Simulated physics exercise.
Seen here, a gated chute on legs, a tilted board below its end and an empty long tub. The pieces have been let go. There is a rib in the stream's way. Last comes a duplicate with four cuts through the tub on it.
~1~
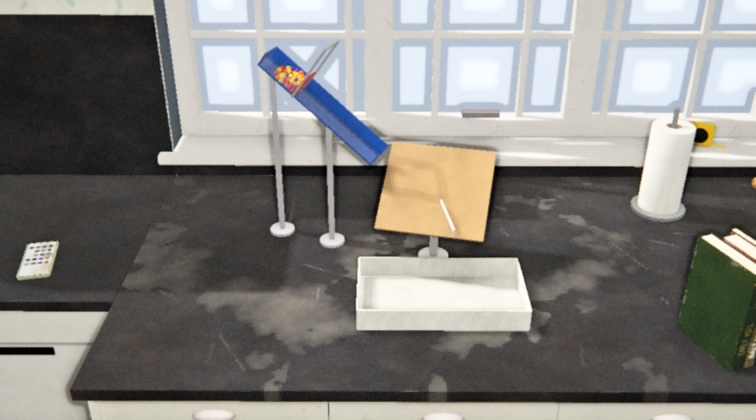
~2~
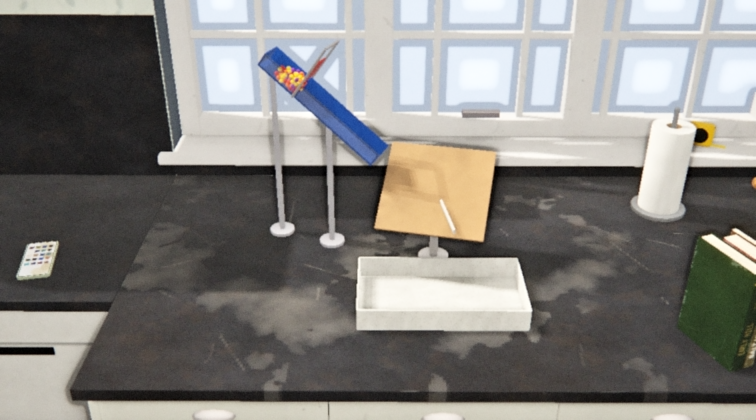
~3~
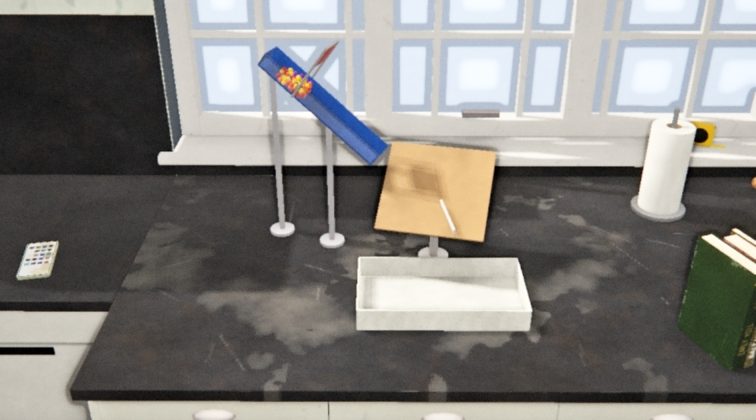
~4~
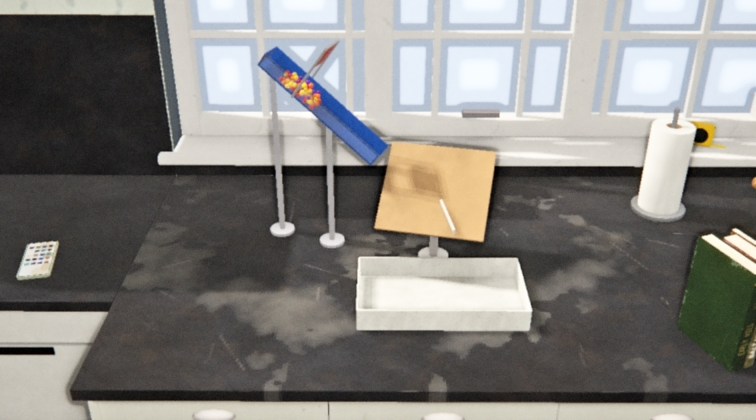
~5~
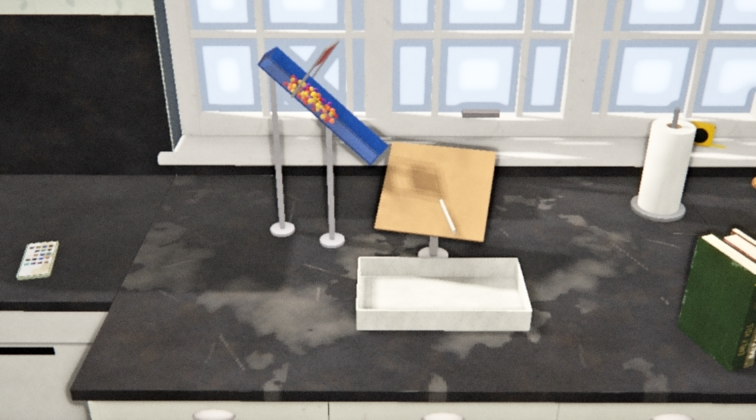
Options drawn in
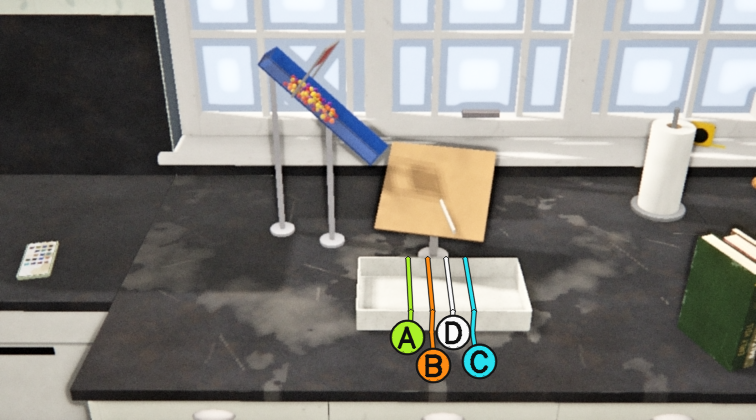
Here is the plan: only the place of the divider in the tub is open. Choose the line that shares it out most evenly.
Take D.
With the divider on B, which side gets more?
The right side.
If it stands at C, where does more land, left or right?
The left side.
On the marked copy, line A crosses the front rim at (410, 310); line B crosses the front rim at (432, 310); line C crosses the front rim at (474, 310); line D crosses the front rim at (452, 310).
If A is chosen, of what is caught, only a few on the left of the divider, all but a few on the right.
If B is chosen, of what is caught, a small share on the left of the divider, the bulk on the right.
If C is chosen, of what is caught, the bulk on the left of the divider, a small share on the right.
If D is chosen, of what is caught, close to a third on the left of the divider, close to two thirds on the right.
